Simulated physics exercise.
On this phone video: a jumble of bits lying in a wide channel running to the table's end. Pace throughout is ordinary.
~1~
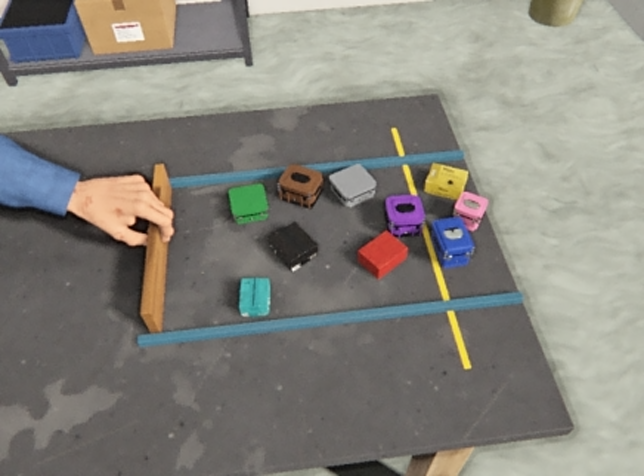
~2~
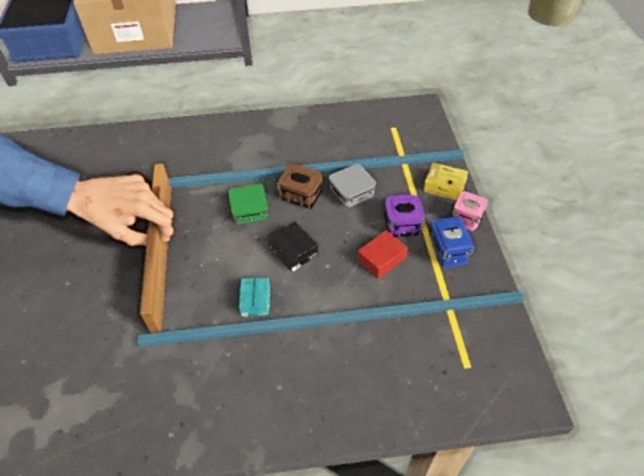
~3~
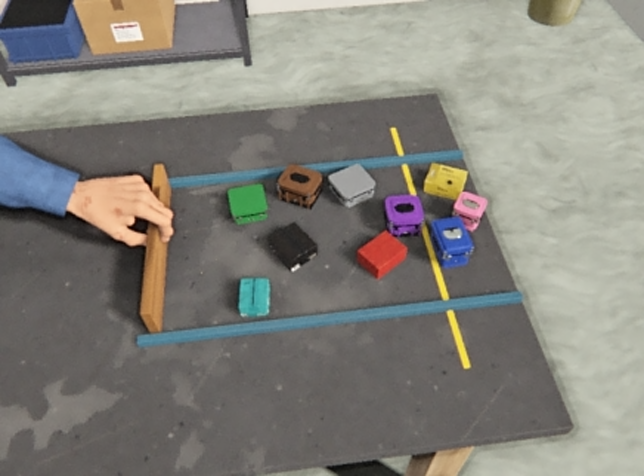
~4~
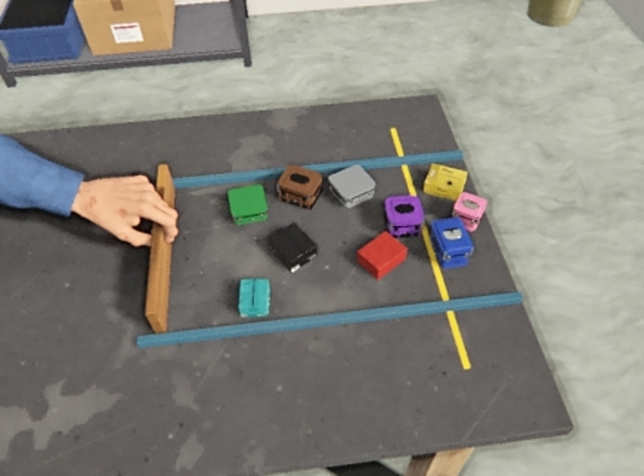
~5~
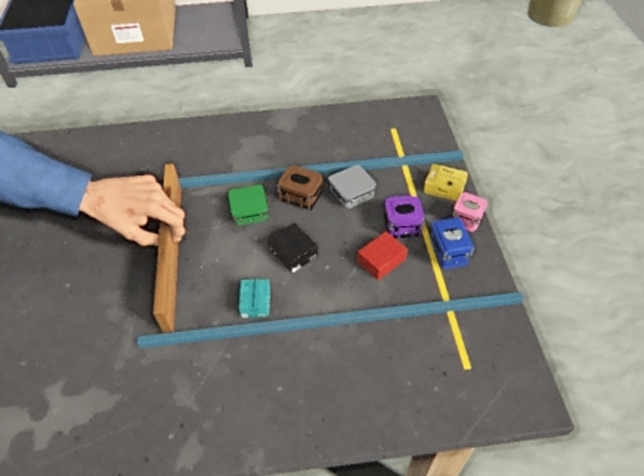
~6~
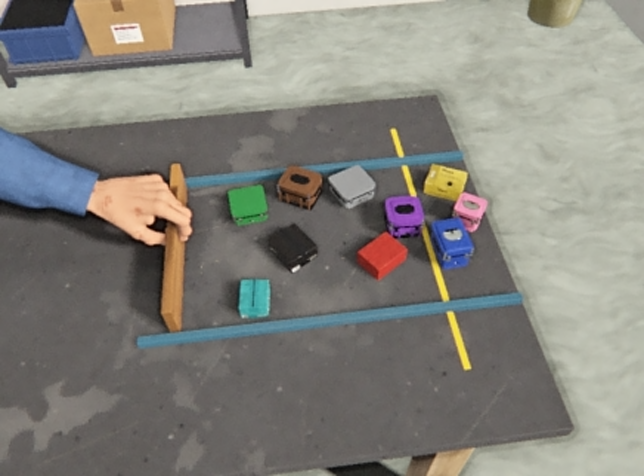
A hand slides a wooden board slightly right across a dark table toward scattered small colourful cases.
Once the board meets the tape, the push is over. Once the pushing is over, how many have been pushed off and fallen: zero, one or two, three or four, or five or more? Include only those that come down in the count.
Three or four leave.
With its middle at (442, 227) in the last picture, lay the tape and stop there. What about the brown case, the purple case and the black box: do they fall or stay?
In short: Brown case gone, purple case safe, black box safe.
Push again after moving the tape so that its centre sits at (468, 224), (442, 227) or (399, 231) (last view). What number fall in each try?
You'd get 7, then 5, then 1.
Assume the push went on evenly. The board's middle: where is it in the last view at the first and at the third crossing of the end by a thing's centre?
Roughly (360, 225) and then roughly (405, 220).
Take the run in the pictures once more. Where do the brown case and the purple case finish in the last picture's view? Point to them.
Brown case: (458, 164); purple case: (462, 206).
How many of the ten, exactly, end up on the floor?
In all, 4 of them.
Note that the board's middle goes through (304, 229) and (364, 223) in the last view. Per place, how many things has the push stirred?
At the first spot the count is 5, and at the second it is 9.
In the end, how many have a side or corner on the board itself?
It is in contact with 3.
Soon after, none off yet; pink case at rest near (469, 213); yellow box at rest near (445, 183); blue case at rest near (450, 243).
After that, one off so far; pink case at rest near (469, 213); yellow box on its side near (491, 218); blue case displaced about its own width near (482, 244).
In the end, the number that fall off is three or four; gone, grey case, blue case, yellow box and pink case.
